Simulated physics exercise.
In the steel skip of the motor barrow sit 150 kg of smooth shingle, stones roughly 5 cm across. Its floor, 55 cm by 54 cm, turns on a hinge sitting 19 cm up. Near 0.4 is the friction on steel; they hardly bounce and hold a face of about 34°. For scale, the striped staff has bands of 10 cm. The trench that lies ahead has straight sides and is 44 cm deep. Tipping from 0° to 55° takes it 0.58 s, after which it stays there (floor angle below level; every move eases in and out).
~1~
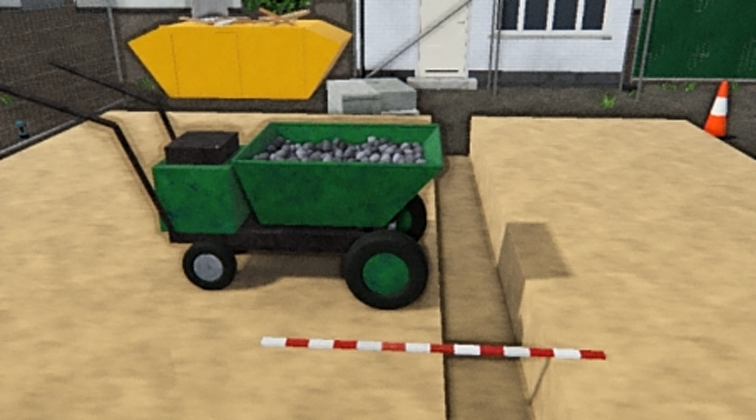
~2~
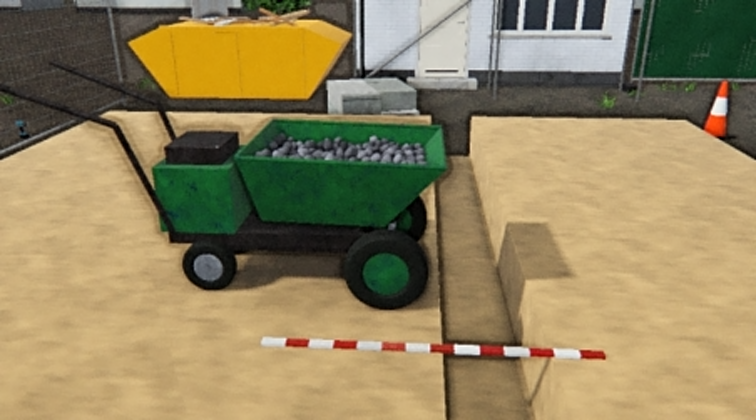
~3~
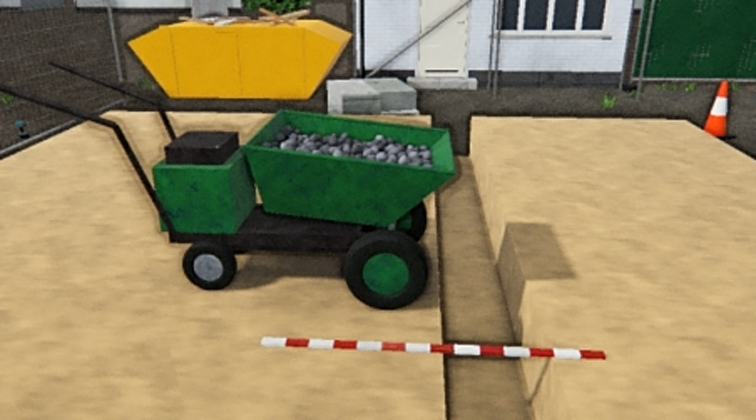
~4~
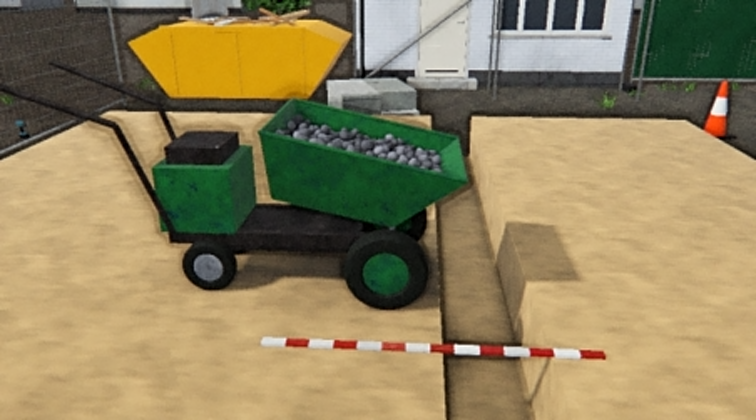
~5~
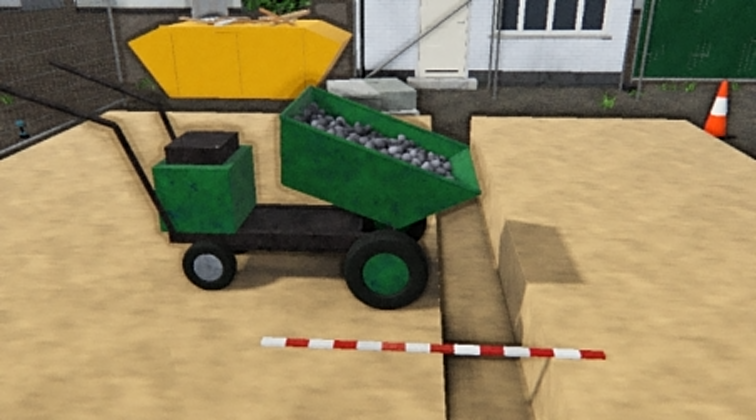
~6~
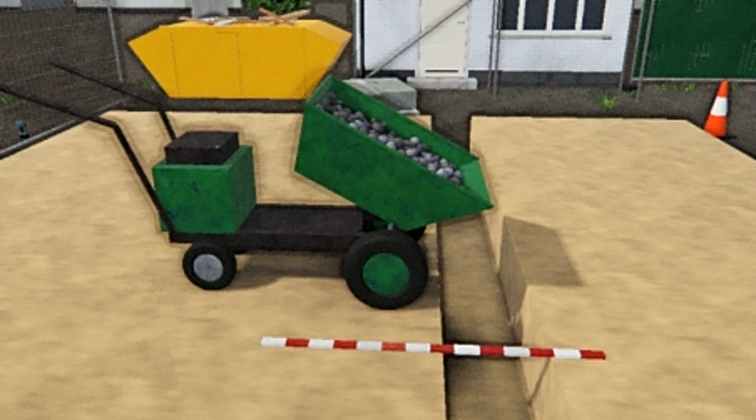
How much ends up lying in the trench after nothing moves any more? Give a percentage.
A share of about 26 per cent.
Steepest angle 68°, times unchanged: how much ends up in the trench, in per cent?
With that change, near 30 per cent.
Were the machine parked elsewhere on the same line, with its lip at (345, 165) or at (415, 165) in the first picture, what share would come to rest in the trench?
From the first place around 75 per cent, from the other around 45.
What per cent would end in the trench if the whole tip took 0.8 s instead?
Close to 35 percent, then.
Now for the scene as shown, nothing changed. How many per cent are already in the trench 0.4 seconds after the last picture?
5 per cent, give or take.
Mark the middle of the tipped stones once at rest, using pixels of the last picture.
Near (559, 278).
Then, 0.1 s after the last picture the floor is at 46°, 100 % in the skip; the foremost stones are at (481, 215).
Then, 0.4 s after the last picture the floor is at 55°, 95 % in the skip, 4 % in the trench, 1 % past the trench; the foremost stones are at (547, 253).
Then, 0.7 s after the last picture the floor is at 55°, 53 % in the skip, 7 % in the trench, 41 % past the trench; the foremost stones are at (647, 278).
Then, 2.7 s after the last picture the floor is at 55°, 24 % in the skip, 26 % in the trench, 50 % past the trench; the foremost stones are past the picture's edge.
